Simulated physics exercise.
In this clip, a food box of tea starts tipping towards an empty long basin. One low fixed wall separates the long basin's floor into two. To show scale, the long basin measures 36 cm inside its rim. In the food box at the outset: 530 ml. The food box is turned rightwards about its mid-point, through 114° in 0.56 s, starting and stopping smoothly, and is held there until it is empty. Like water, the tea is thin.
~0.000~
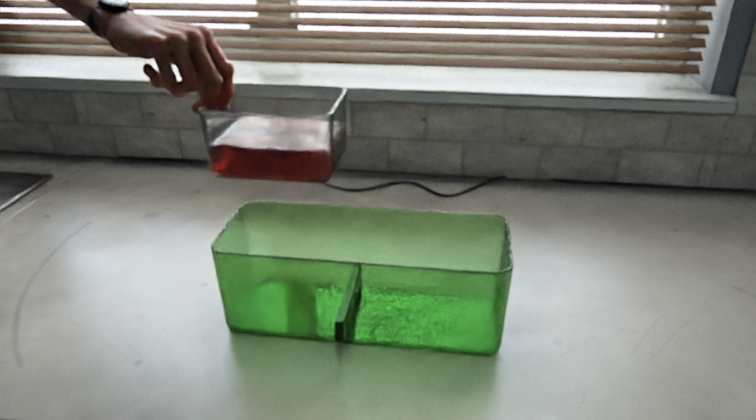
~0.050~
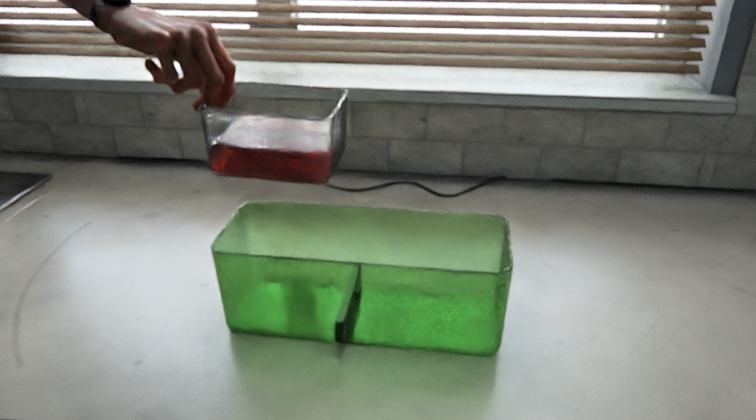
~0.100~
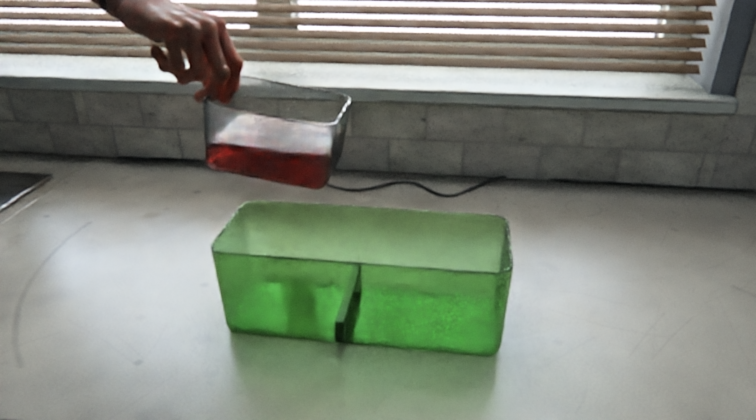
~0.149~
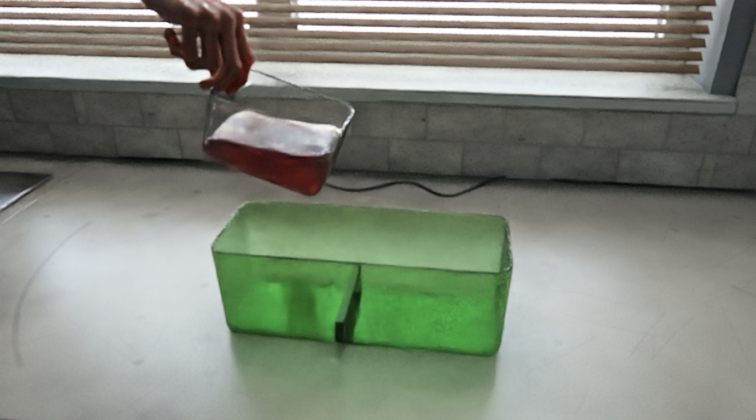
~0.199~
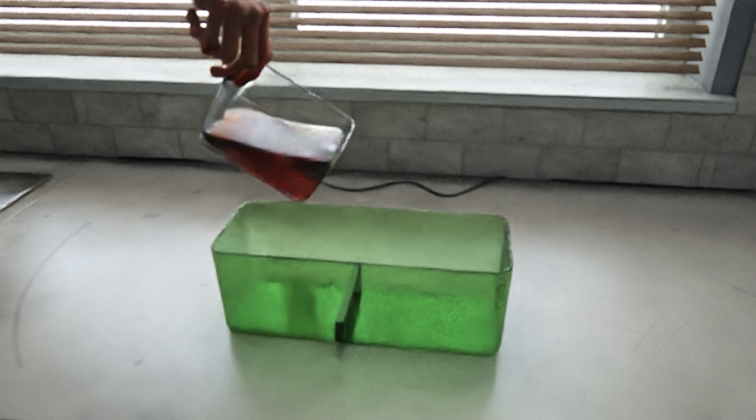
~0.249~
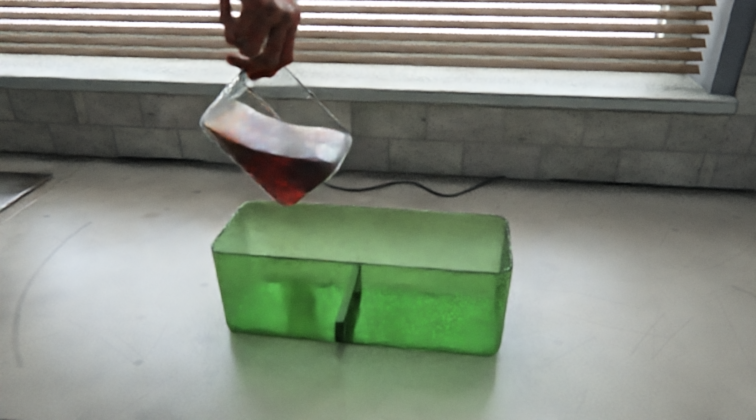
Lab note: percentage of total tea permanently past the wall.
Approx. 64 %.
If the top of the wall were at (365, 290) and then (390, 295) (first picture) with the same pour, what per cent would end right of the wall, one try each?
The first gives near 45 per cent and the second near 25 per cent.
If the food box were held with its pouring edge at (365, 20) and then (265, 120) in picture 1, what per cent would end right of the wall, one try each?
75 in a hundred, followed by 25 in a hundred.
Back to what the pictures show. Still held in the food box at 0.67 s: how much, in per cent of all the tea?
1 in a hundred, give or take.
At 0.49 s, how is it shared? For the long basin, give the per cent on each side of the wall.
Left: Around 3. Right: Around 52.
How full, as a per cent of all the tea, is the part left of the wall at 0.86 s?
34 %.
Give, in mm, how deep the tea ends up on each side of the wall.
Left about 10 mm, right about 14 mm.
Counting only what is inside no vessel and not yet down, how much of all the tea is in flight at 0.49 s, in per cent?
Near 30 per cent at that moment.
Then, 0.49 s in, the tilt is 110° and 14 per cent is still to pour, 3 is left of the wall and 53 right of it.
Then, 0.67 s in, the tilt is 114° and 1 per cent is still to pour, 28 is left of the wall and 67 right of it.
Then, 0.86 s in, the tilt is 114° and 0 per cent is still to pour, 33 is left of the wall and 65 right of it.
Then, 1.06 s in, the tilt is 114° and 0 per cent is still to pour, 34 is left of the wall and 65 right of it.
Finally, 35 per cent lies left of the wall, 64 right of it and 1 outside.
